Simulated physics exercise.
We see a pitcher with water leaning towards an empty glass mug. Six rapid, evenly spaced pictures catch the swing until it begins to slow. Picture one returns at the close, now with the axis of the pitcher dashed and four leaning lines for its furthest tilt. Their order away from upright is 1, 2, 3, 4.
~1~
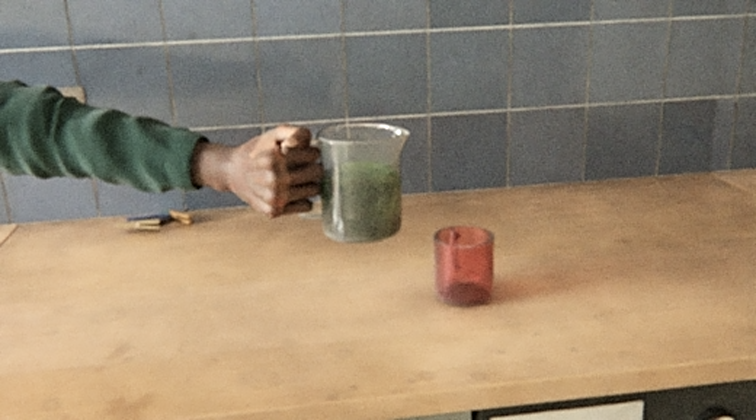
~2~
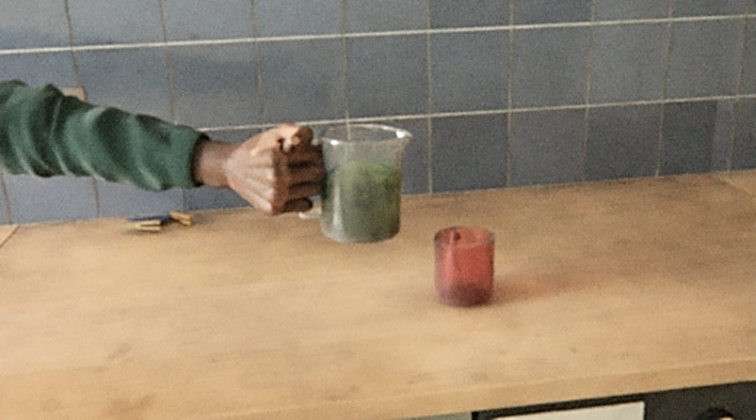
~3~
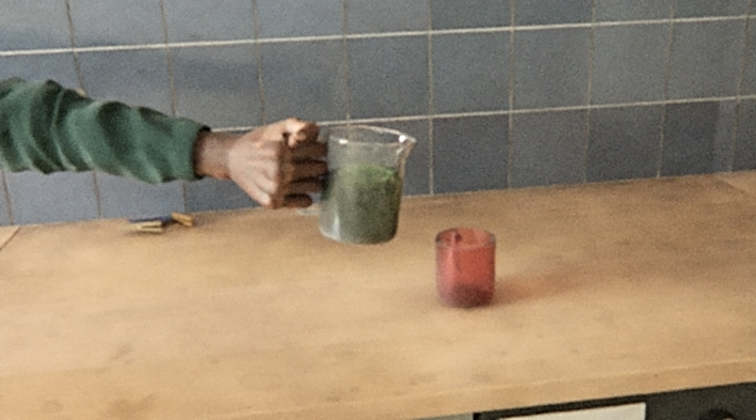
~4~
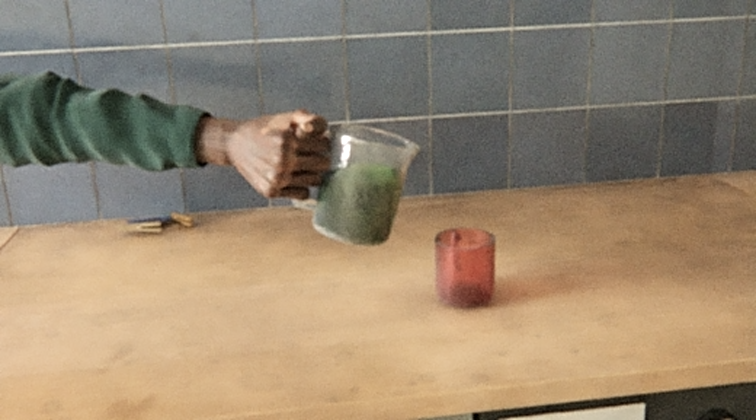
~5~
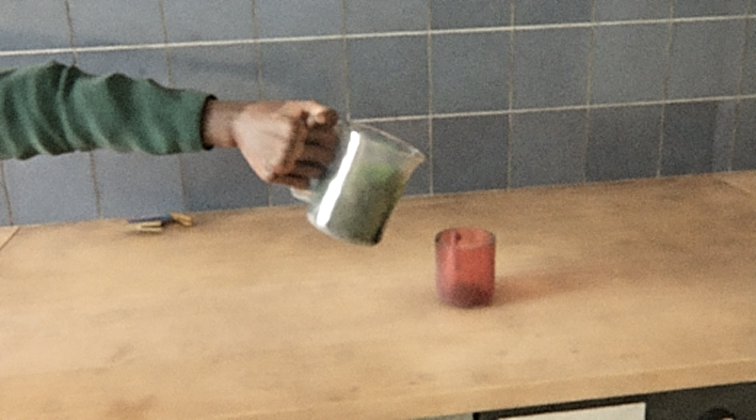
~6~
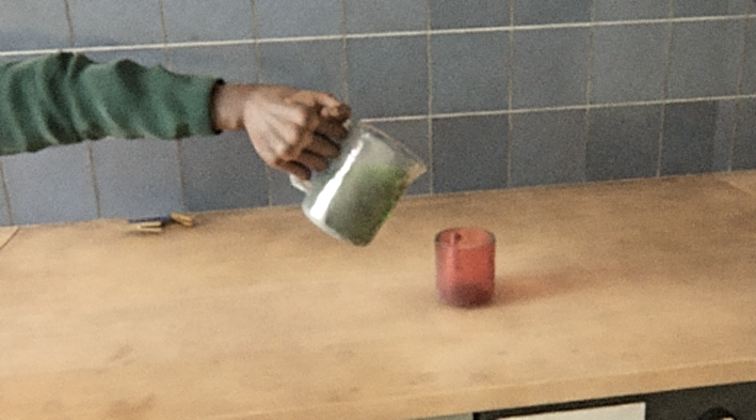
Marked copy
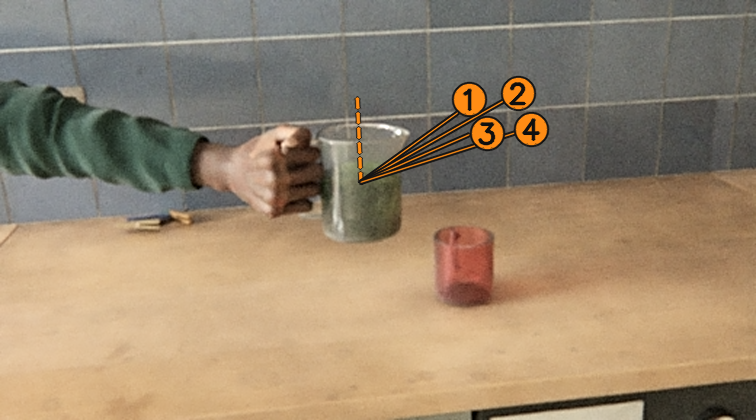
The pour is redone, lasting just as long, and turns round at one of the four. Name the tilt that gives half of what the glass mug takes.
Best: 2.
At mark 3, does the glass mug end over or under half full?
Over.
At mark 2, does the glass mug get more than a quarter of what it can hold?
Yes, clearly.
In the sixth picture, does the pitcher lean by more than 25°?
Yes.
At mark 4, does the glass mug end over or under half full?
Over.
On the marked copy, 1 at (457, 112); 2 at (503, 100); 3 at (469, 134); 4 at (514, 133).
With 1, the glass mug ends with about 28 % of what it can hold.
With 2, the glass mug ends with about 49 % of what it can hold.
With 3, the glass mug ends with about 72 % of what it can hold.
With 4, the glass mug ends with about 95 % of what it can hold.
